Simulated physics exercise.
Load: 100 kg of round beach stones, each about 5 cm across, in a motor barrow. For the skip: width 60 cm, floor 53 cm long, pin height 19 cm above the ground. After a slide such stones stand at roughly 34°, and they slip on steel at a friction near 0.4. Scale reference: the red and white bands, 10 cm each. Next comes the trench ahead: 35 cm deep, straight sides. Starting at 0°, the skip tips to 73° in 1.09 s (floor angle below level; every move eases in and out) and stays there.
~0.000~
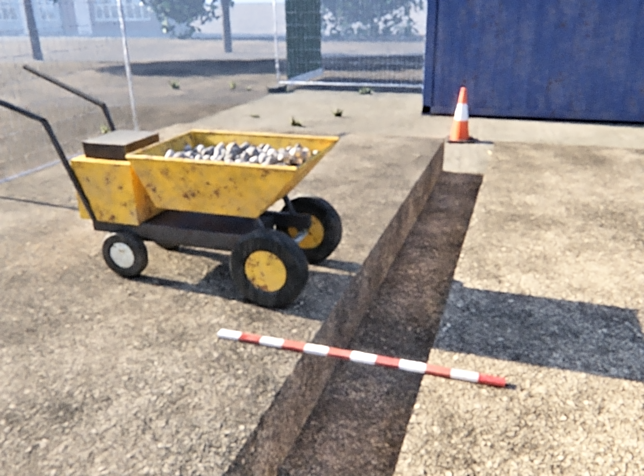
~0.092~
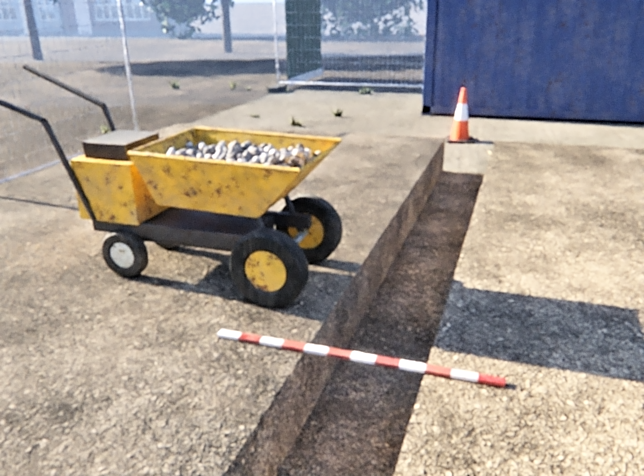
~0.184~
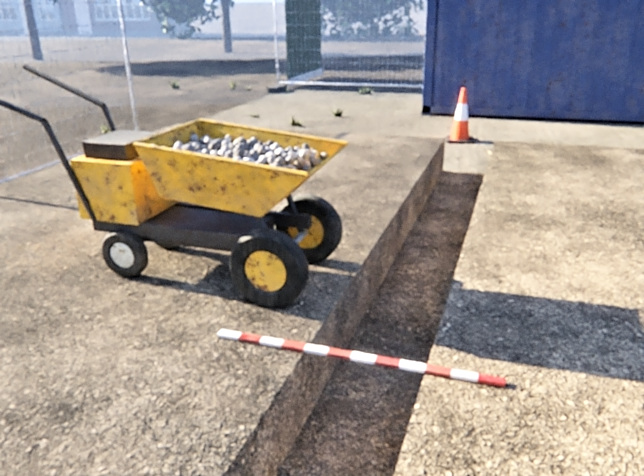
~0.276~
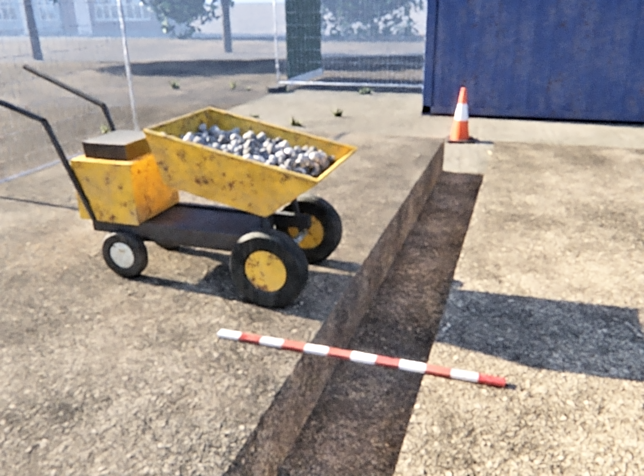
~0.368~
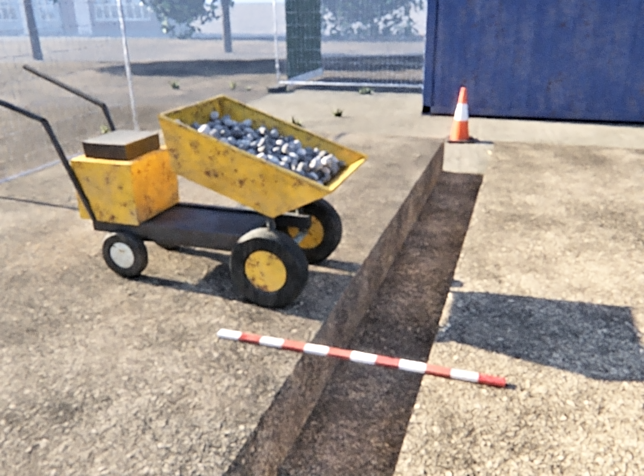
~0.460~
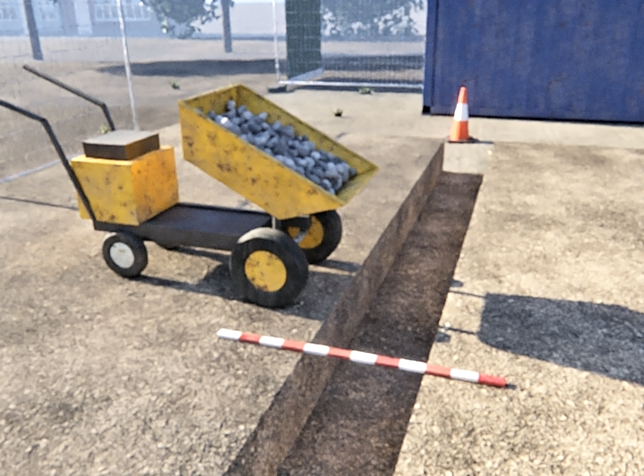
On a sunlit paved yard beside a narrow trench, the yellow skip of a motor barrow, loaded with grey stones, slowly tilted forward to the right while its wheels stayed still.
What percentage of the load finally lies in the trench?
About 69 per cent.
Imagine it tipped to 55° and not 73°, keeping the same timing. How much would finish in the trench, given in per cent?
Share in trench: Approx. 70%.
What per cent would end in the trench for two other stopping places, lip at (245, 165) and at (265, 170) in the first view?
It'd be around 100 per cent and after that around 100 per cent.
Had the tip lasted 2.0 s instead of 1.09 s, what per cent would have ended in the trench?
I'd put it at some 80 in a hundred.
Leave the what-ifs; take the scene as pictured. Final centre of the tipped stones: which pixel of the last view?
(426, 349).
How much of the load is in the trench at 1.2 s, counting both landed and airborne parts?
Close to 45 per cent at that time.
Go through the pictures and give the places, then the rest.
The first picture shows lip at (297, 170), floor tilted 0°, highest stones at (261, 150).
In the second picture, the skip is at 1°, its lip at (299, 171); the top of the load is at (251, 149); the stones move at 0.3 m/s on average.
In the third picture, the skip is at 6°, its lip at (307, 175); the top of the load is at (228, 144); the stones move at 0.5 m/s on average.
In the fourth picture, the skip is at 12°, its lip at (318, 182); the top of the load is at (223, 134); the stones move at 0.7 m/s on average.
The fifth picture shows lip at (331, 192), floor tilted 19°, highest stones at (221, 123); the stones move at 0.8 m/s on average.
In the sixth picture, the skip is at 28°, its lip at (345, 205); the top of the load is at (234, 114); the stones move at 0.9 m/s on average.
After 0.8 s the floor is at 62°; 100 % in the skip; the foremost stones are at (397, 243).
After 1.2 s the floor is at 73°; 37 % in the skip, 46 % in the trench, 17 % past the trench; the foremost stones are at (497, 306).
After 1.5 s the floor is at 73°; 5 % in the skip, 64 % in the trench, 31 % past the trench; the foremost stones are at (621, 312).
After 3.5 s the floor is at 73°; 0 % in the skip, 69 % in the trench, 31 % past the trench; the foremost stones are past the picture's edge.
